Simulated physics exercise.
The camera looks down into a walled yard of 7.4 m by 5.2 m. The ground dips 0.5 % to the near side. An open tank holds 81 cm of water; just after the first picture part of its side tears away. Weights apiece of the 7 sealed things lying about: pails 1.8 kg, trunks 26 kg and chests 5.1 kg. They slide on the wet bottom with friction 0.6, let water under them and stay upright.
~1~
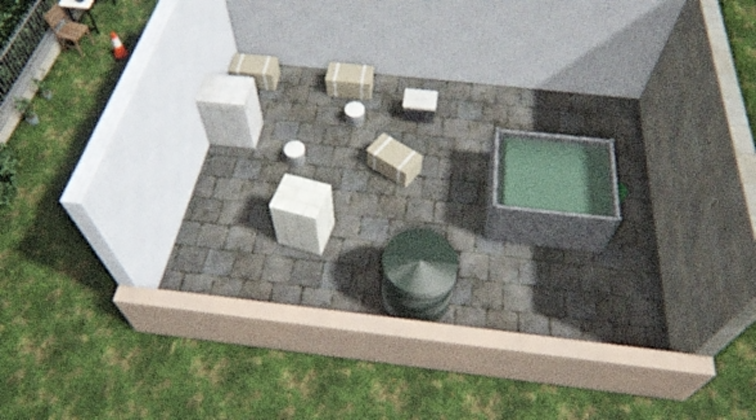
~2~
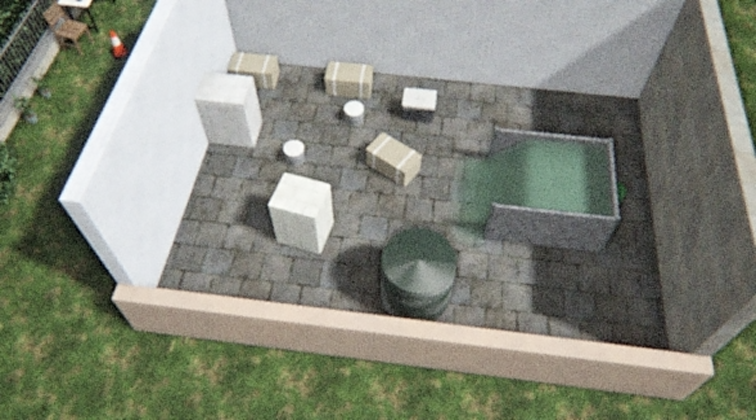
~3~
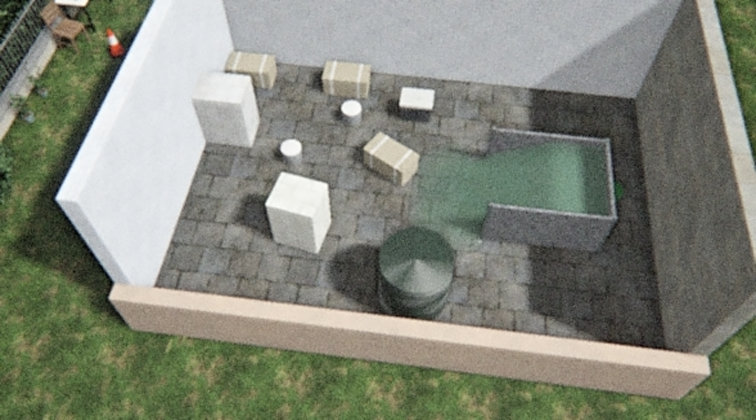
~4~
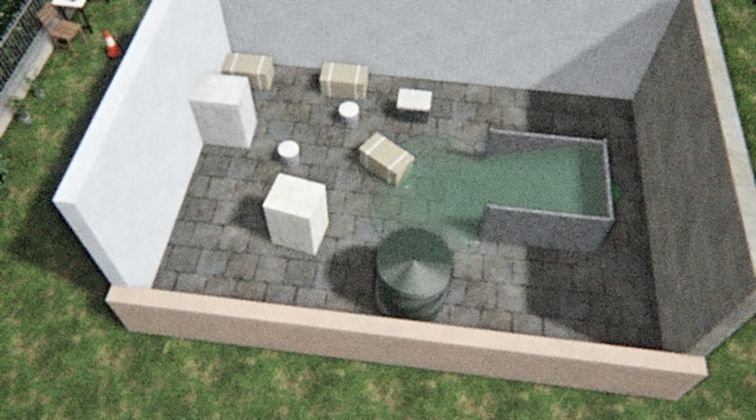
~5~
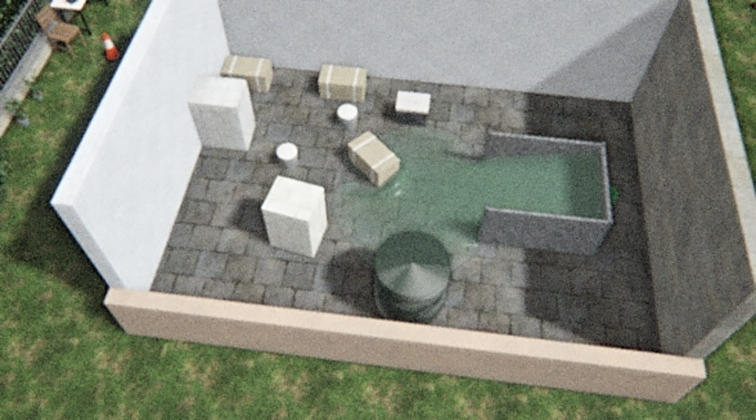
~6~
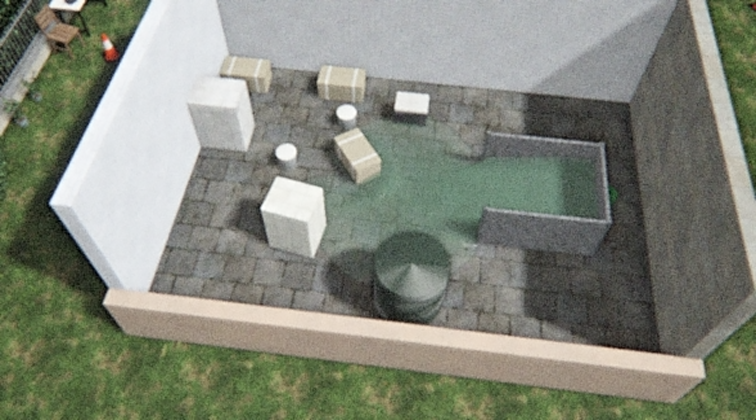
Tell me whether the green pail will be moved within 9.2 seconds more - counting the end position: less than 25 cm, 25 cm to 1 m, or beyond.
Green pail barely shifts.
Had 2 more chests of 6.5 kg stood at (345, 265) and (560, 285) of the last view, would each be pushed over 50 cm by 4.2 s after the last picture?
In turn: Over, short of it.
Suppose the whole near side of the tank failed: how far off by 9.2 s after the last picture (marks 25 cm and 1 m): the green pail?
Then the green pail gets carried off.
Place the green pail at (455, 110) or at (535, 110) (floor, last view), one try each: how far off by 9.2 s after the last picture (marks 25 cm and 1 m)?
In turn: It travels far; it ends far away.
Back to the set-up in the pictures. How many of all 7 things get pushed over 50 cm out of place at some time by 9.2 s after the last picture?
That makes 6.
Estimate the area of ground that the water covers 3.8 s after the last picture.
About 27 m2.
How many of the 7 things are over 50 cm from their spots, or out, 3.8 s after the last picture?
3 of them.
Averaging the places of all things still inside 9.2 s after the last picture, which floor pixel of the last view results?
At about (462, 150).
Then, 1.2 s after the last picture the green pail is near (608, 193), 0.0 m from its start, aground; 3 afloat.
Then, 3.8 s after the last picture the green pail is near (608, 193), 0.0 m from its start, aground; 6 afloat.
Then, 6.2 s after the last picture the green pail is near (608, 193), 0.0 m from its start, aground; 5 afloat.
Then, 9.2 s after the last picture the green pail is near (608, 189), 0.1 m from its start, afloat; 4 afloat.
